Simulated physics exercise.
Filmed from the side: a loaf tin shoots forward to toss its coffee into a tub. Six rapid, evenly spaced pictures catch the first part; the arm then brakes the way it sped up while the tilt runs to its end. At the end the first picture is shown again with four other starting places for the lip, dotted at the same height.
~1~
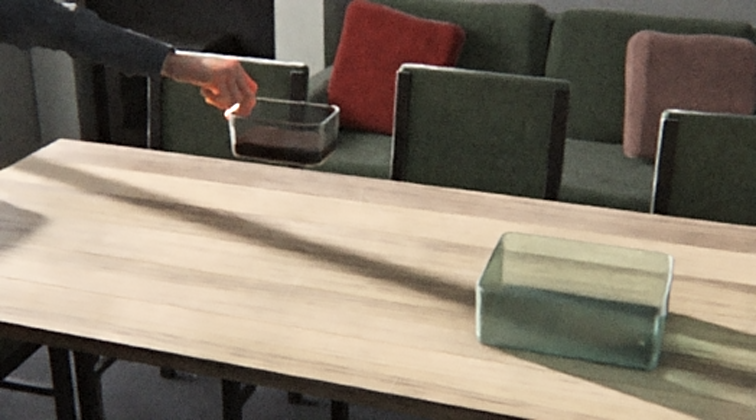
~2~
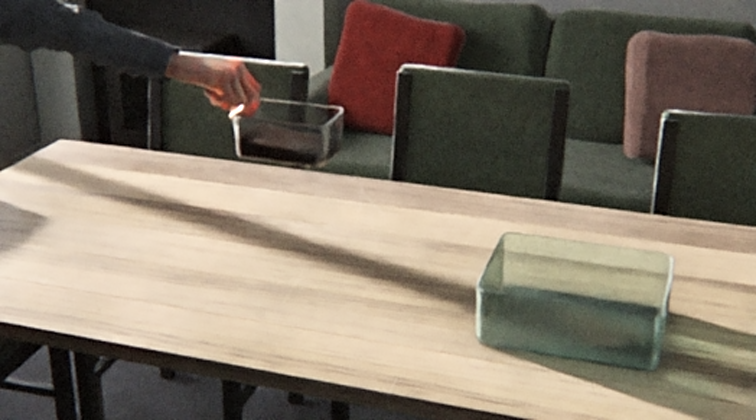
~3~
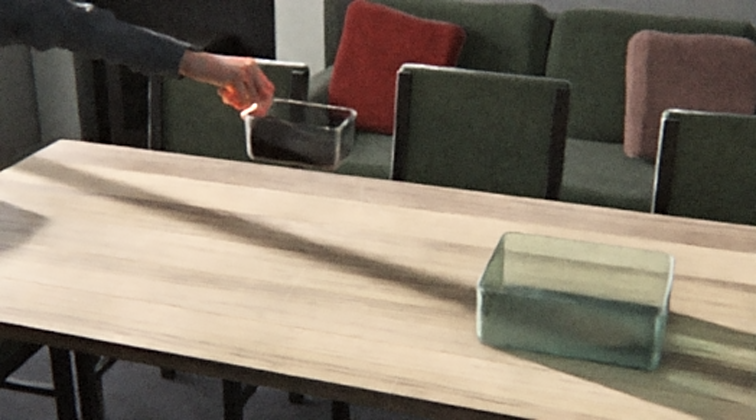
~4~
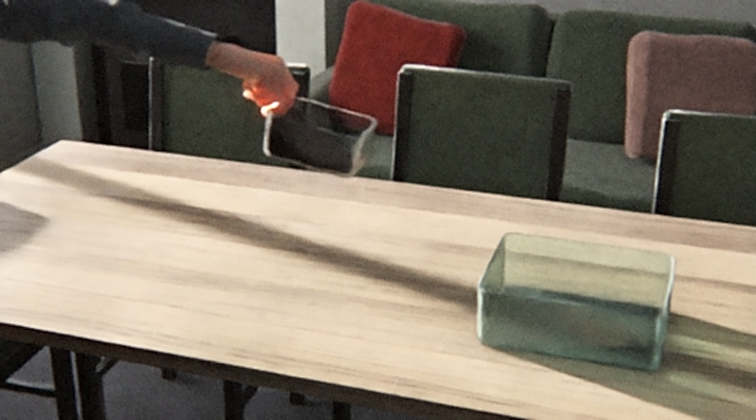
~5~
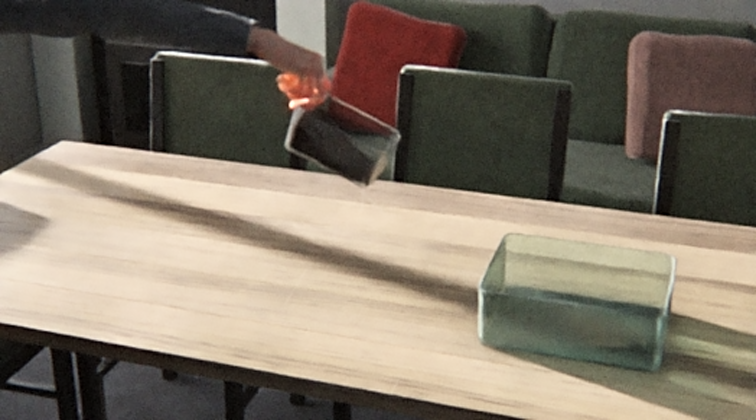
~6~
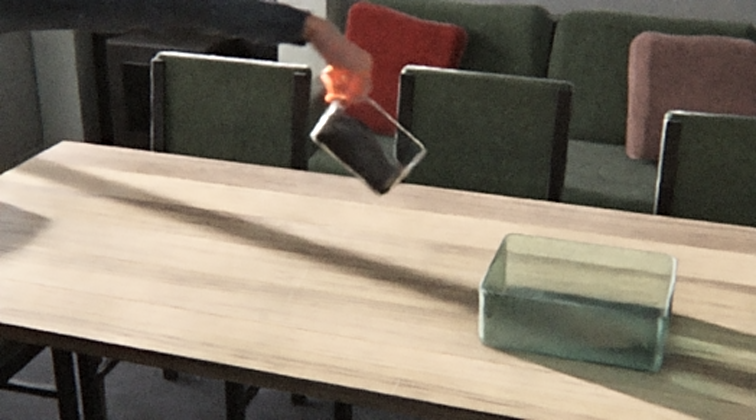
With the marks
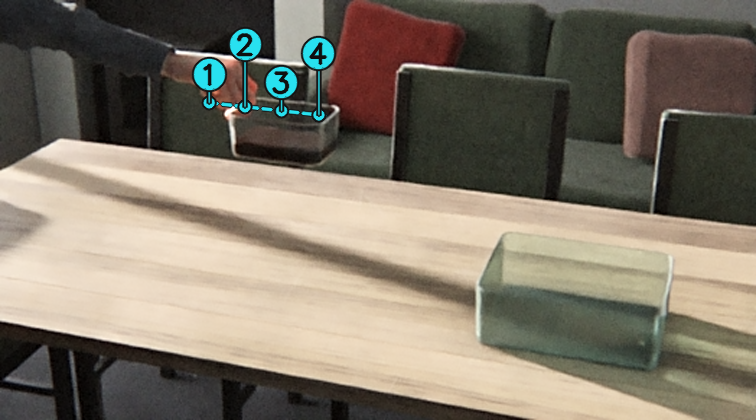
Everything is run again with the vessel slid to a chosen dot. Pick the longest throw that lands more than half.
Use place 3.
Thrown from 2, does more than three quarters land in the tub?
No.
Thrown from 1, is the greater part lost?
Yes, that goes wrong.
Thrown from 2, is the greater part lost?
Yes.
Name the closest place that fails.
That would be 2.
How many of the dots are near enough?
Two of them.
On the marked copy, 1 at (209, 102); 2 at (245, 106); 3 at (281, 110); 4 at (318, 115).
With 1, about 5 % lands in the tub, 93 % falls short and 3 % goes beside or beyond.
With 2, about 27 % lands in the tub, 66 % falls short and 7 % goes beside or beyond.
With 3, about 69 % lands in the tub, 22 % falls short and 9 % goes beside or beyond.
With 4, about 74 % lands in the tub, 16 % falls short and 10 % goes beside or beyond.
